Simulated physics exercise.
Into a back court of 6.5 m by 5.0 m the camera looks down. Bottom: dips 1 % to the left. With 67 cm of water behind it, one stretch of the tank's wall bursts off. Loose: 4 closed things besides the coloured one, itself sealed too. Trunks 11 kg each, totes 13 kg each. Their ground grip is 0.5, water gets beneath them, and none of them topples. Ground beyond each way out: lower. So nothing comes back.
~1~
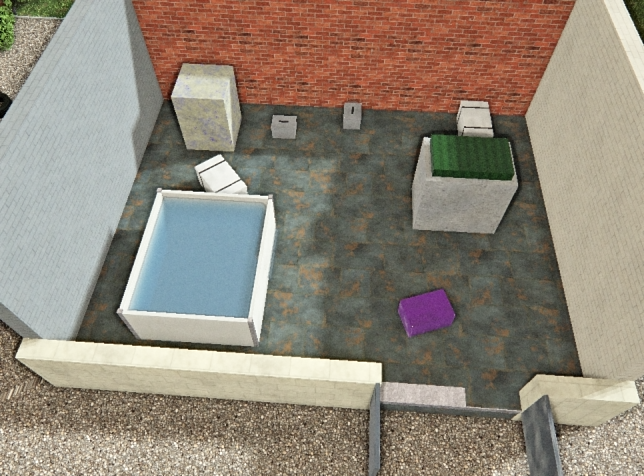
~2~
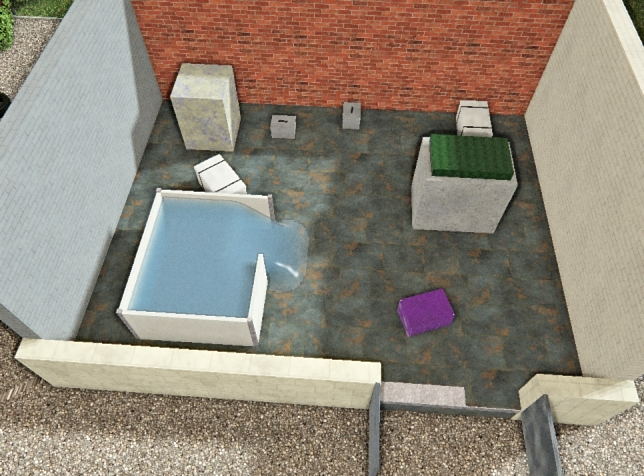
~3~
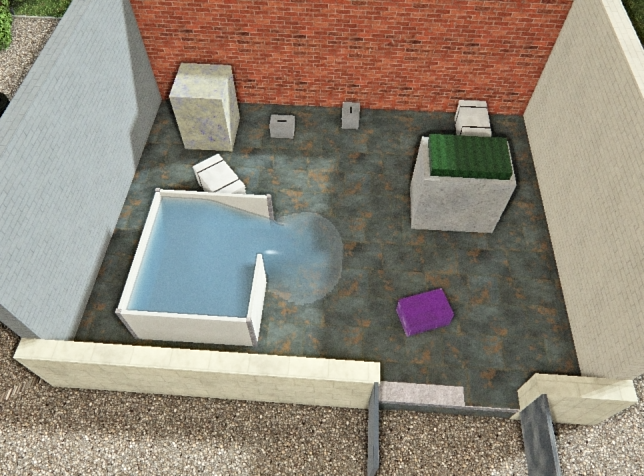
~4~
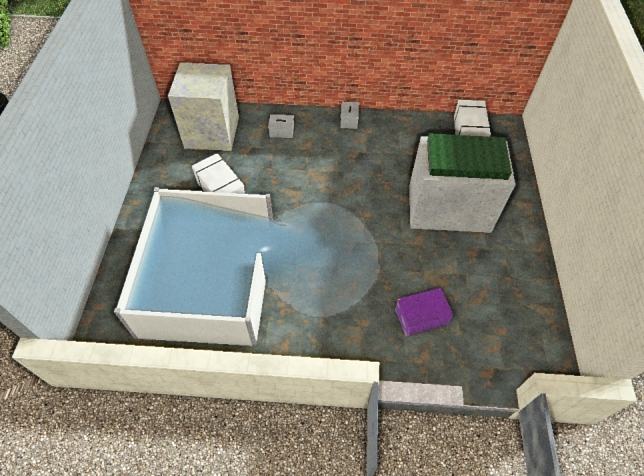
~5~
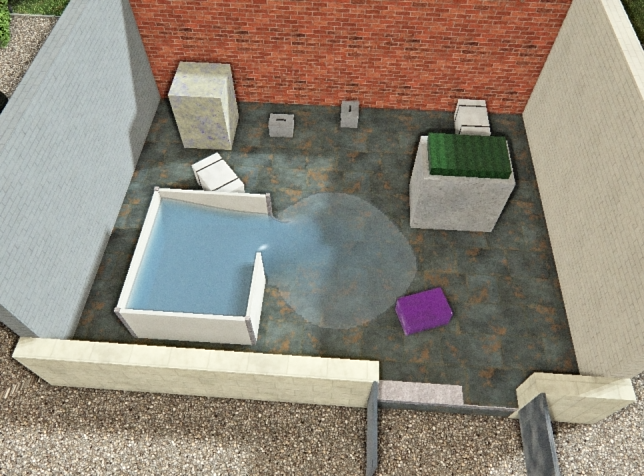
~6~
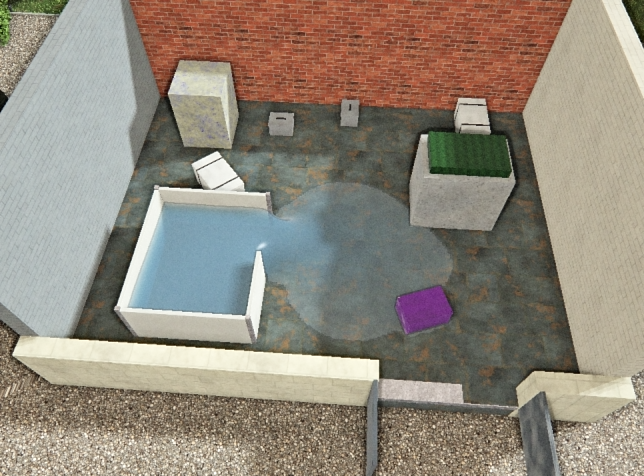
Water pours through a gap in the tank's right wall and spreads around the purple crate.
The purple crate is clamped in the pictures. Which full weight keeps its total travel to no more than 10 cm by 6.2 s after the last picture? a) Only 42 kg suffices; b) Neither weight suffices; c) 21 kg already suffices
b, neither weight suffices.
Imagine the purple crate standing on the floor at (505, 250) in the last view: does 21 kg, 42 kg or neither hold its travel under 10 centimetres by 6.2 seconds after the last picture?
Looks like the outcome is this: No option works.
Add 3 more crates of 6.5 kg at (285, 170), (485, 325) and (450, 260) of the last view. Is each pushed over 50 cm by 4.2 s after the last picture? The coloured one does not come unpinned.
In the given order, I'd say smaller, smaller, greater.
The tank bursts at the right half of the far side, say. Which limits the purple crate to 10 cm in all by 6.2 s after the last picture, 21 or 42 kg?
So the lighter choice.
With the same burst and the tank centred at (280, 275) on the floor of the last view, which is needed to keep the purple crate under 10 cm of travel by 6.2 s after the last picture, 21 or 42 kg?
Then the outcome is clear: The heavier mass alone works.
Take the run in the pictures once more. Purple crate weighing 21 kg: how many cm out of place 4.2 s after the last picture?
I'd put it at roughly 120 cm.
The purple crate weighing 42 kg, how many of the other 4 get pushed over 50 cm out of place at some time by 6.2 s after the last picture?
The count comes to 2.
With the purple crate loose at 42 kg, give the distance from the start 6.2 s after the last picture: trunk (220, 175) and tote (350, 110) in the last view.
0 cm, 60 cm.
Then, 0.6 s after the last picture the purple crate would be 28 cm from its start with 21 kg and 2 cm from its start with 42 kg; 8 cm of water round it then.
Then, 2.3 s after the last picture the purple crate would be 126 cm from its start with 21 kg and 24 cm from its start with 42 kg; 6 cm of water round it then.
Then, 4.2 s after the last picture the purple crate would be 123 cm from its start with 21 kg and 24 cm from its start with 42 kg; 9 cm of water round it then.
Then, 6.2 s after the last picture the purple crate would be 123 cm from its start with 21 kg and 24 cm from its start with 42 kg; 6 cm of water round it then.
